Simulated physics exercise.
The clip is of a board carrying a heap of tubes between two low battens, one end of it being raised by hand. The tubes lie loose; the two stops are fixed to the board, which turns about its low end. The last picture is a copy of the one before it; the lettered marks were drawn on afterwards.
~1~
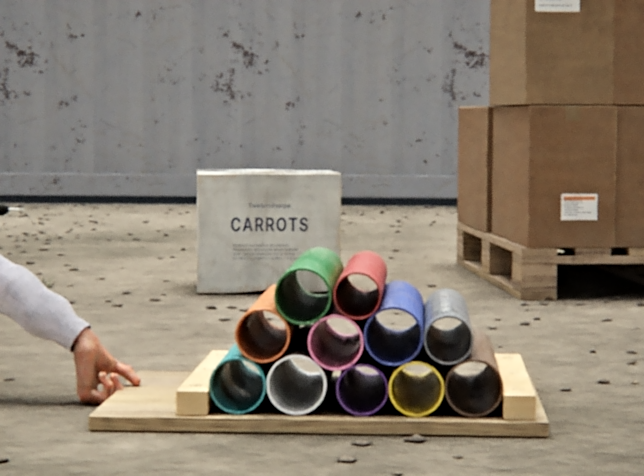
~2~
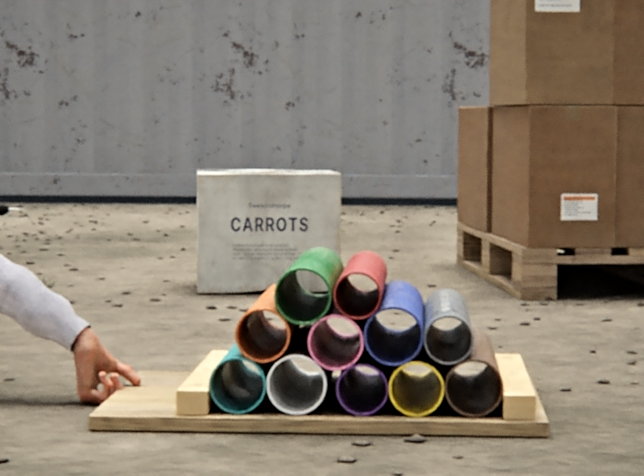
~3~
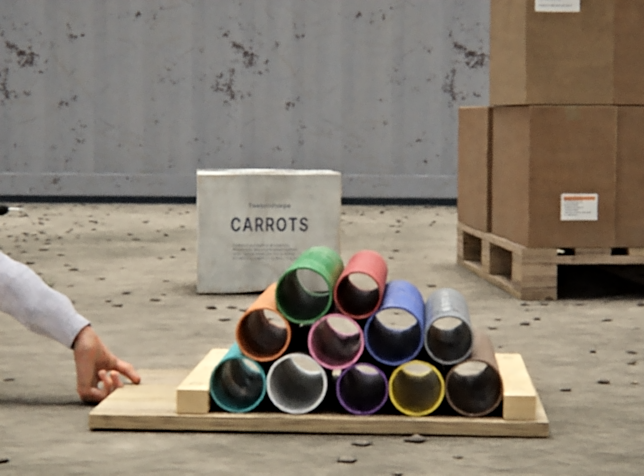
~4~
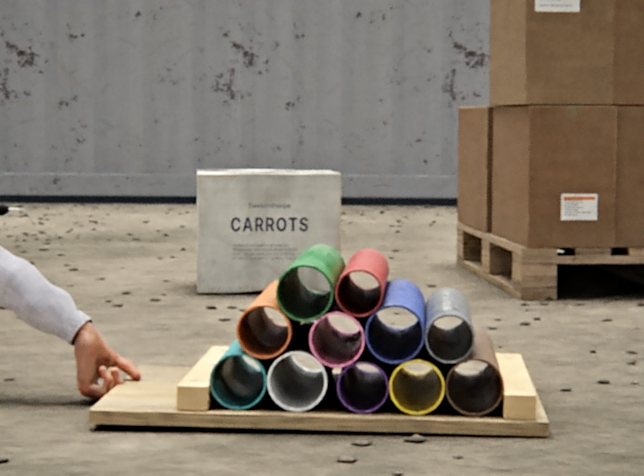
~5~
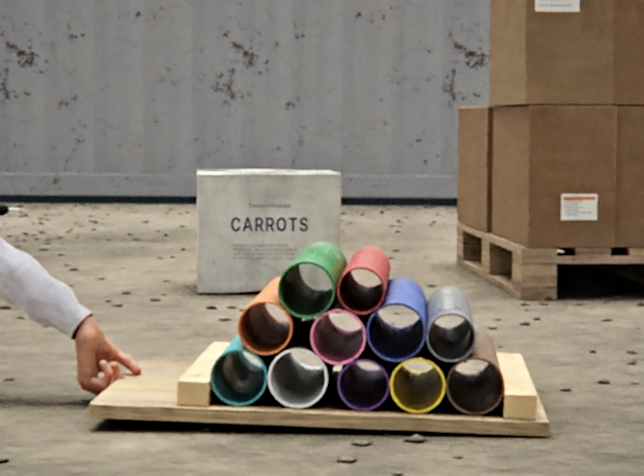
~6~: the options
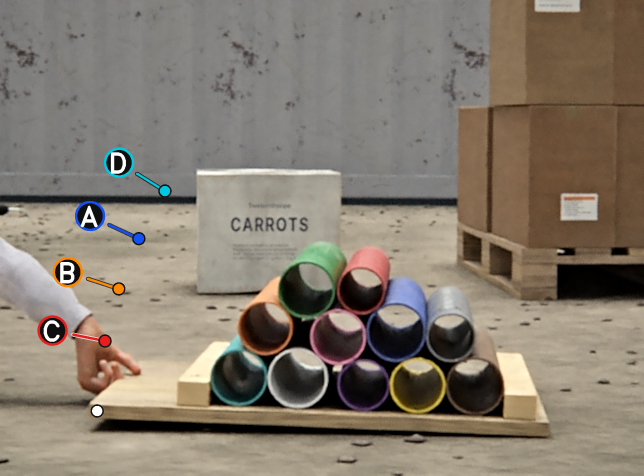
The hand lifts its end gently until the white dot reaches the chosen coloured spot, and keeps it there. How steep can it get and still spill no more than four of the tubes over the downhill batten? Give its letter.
No higher than B.
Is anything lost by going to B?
No, at B.
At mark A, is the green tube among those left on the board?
No, with A.
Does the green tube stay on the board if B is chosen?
The green tube: Yes.
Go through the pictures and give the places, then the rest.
Blue tube (393, 336); orange tube (263, 335); red tube (357, 296), in the first picture.
Red tube (357, 296); grey tube (449, 340), in the second picture.
Board (326, 388); turquoise tube (238, 384); orange tube (263, 334); yellow tube (417, 389), in the third picture.
Board (326, 386); turquoise tube (238, 381); white tube (297, 381), in the fourth picture.
Board (327, 383); turquoise tube (239, 377); white tube (298, 378), in the fifth picture.
On the copy, A at (139, 239); B at (119, 289); C at (105, 341); D at (165, 191); the white dot at (97, 411).
On B. First, board at 13°.
Then, board at 18°.
Finally, board at 18°, none over the low batten.
By contrast, A five over the low batten; C none over the low batten; D five over the low batten.
